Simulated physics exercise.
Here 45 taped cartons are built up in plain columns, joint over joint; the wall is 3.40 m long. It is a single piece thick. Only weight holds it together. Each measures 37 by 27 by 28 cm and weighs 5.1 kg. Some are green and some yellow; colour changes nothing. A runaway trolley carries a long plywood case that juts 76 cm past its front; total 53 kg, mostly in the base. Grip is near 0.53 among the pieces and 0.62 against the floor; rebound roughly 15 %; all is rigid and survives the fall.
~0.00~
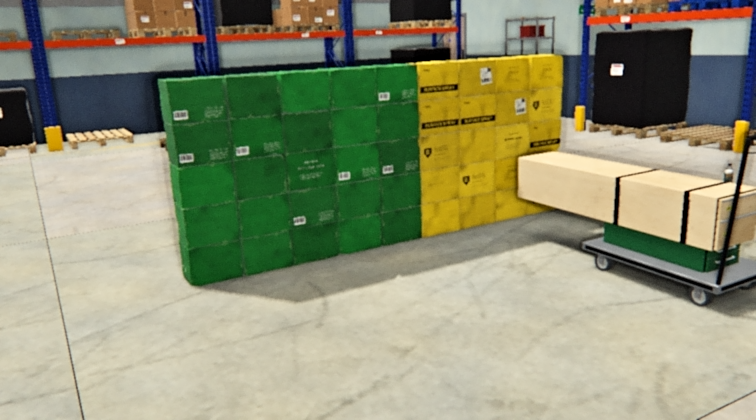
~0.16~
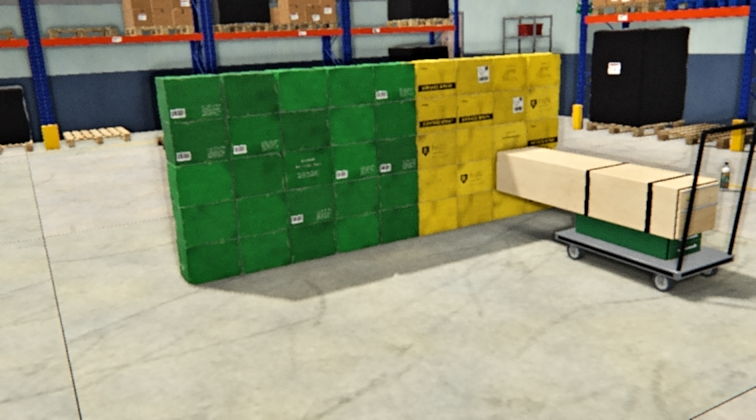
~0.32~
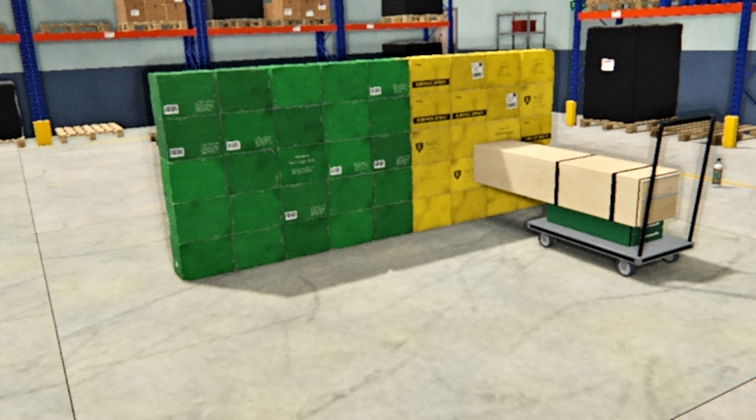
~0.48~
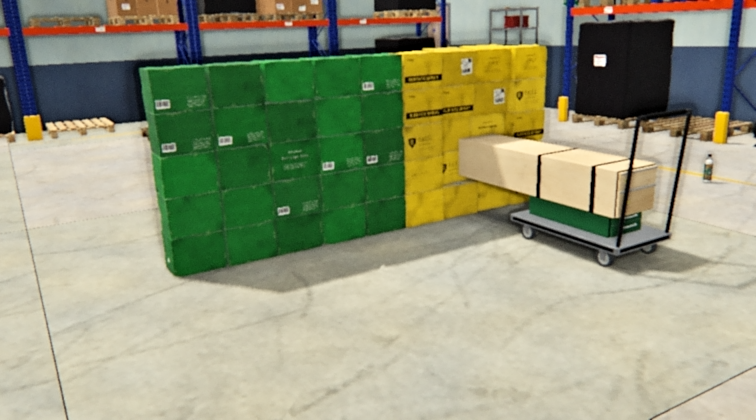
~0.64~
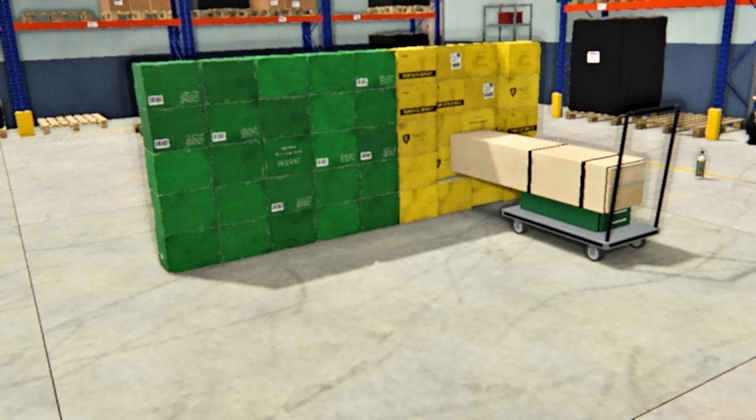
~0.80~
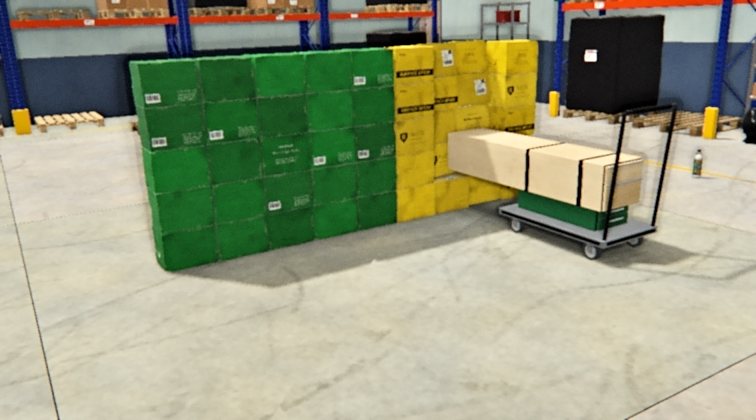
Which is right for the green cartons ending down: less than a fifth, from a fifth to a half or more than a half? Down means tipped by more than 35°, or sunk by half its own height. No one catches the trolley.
Ending down: Fewer than one in five.
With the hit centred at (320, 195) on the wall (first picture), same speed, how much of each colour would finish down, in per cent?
In that case yellow 0, green 30 per cent.
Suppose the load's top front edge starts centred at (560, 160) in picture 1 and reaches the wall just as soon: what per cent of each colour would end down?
In that case yellow 40, green 0 per cent.
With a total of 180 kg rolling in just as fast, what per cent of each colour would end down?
Then yellow 40, green 0 per cent.
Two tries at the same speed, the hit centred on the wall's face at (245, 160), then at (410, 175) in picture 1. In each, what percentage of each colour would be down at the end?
Yellow 0 then 20, green 40 then 20 per cent.
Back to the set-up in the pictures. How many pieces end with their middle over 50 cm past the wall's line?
About 6.
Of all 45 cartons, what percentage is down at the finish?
Near 20 per cent.
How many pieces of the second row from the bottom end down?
2 of them.
By 1.02 s, load 14 cm past the wall's line, still rolling; none of the 25 green cartons down (0 of 45 in all colours); top green carton unmoved; top yellow carton tilted 15°.
By 1.24 s, load 12 cm past the wall's line, still rolling; none of the 25 green cartons down (4 of 45 in all colours); top green carton unmoved; top yellow carton tilted 31°, 10 cm lower.
By 1.44 s, load 11 cm past the wall's line, stopped; none of the 25 green cartons down (8 of 45 in all colours); top green carton unmoved; top yellow carton tilted 57°, 41 cm lower.
By 1.64 s, load 11 cm past the wall's line, stopped; none of the 25 green cartons down (8 of 45 in all colours); top green carton unmoved; top yellow carton on its side.
When it is over (2.2 s), load 11 cm past the wall's line, stopped; none of the 25 green cartons down (8 of 45 in all colours); top green carton unmoved; top yellow carton on its side. That is 0 per cent. In pixels of the last frame, middles, top green carton near (165, 83), top yellow carton near (355, 165).
